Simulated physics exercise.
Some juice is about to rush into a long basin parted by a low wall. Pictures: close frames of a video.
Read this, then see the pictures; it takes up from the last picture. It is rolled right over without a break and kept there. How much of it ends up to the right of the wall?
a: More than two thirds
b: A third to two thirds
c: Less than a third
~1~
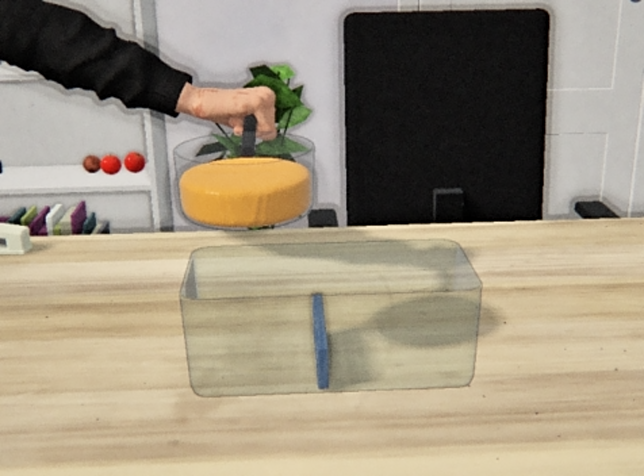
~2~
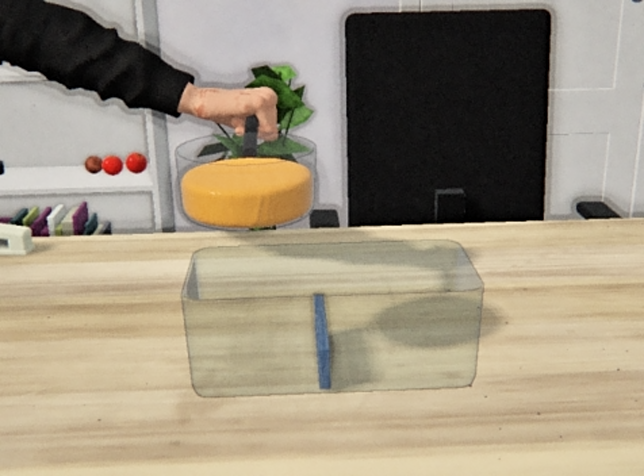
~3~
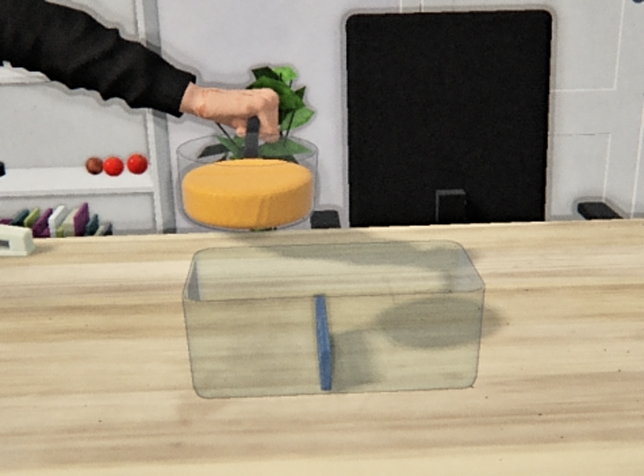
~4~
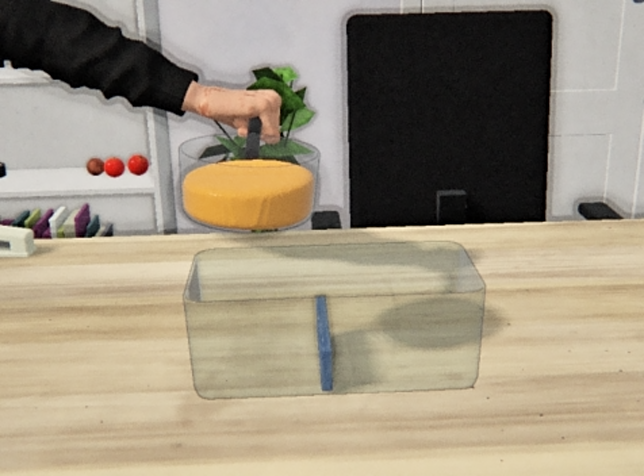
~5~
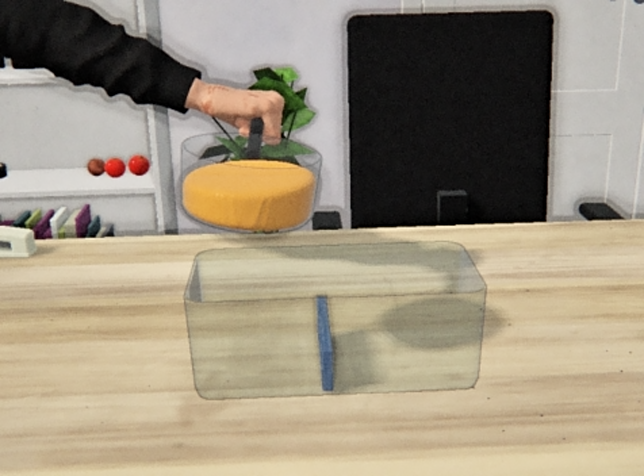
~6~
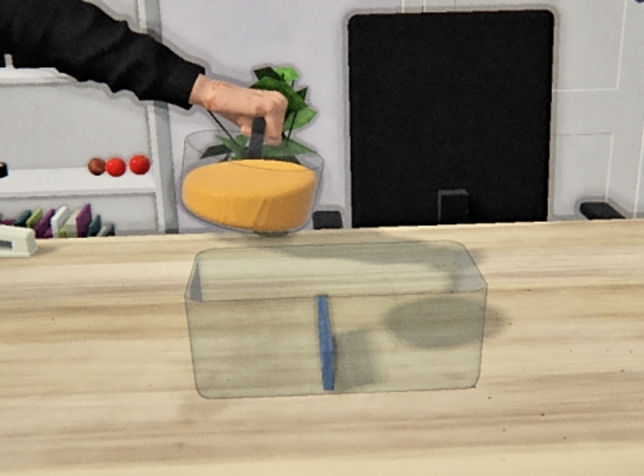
More than two thirds (a).
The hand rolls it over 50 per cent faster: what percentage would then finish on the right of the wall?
Somewhere near 80 percent.
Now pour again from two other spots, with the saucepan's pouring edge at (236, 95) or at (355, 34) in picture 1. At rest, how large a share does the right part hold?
Roughly 20 per cent, then roughly 95 per cent.
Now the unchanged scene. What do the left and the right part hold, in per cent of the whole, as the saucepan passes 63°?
Roughly 0 % on the left side and 10 % on the right side.
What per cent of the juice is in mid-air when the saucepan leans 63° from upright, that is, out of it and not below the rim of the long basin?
Estimate: Some 25 per cent.
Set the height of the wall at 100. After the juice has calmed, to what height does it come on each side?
It settles around 10 on the left side and around 50 on the right side.
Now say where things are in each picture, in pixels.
The first frame shows tilt 0°; pouring edge (313, 147); surface from (180, 175) to (311, 171); the long basin's rim runs from (187, 274) to (469, 264); the wall's top is at (320, 321).
The second frame shows tilt 0°; pouring edge (315, 148); surface from (182, 175) to (312, 172).
The third frame shows tilt 2°; pouring edge (317, 151); surface from (183, 177) to (313, 173).
The fourth frame shows tilt 4°; pouring edge (319, 154); surface from (184, 178) to (315, 174).
The fifth frame shows tilt 8°; pouring edge (321, 159); surface from (185, 177) to (316, 175).
The sixth frame shows tilt 12°; pouring edge (323, 163); surface from (185, 177) to (318, 175).
A moment on, the saucepan is tipped part way and 63 per cent is still to pour, 0 is left of the wall and 12 right of it.
Next, the saucepan is tipped on its side and 12 per cent is still to pour, 4 is left of the wall and 78 right of it.
Then the saucepan is tipped right over and 0 per cent is still to pour, 14 is left of the wall and 85 right of it.
Later the saucepan is tipped right over and 0 per cent is still to pour, 15 is left of the wall and 85 right of it.
Finally, 15 per cent lies left of the wall, 85 right of it and 0 outside.
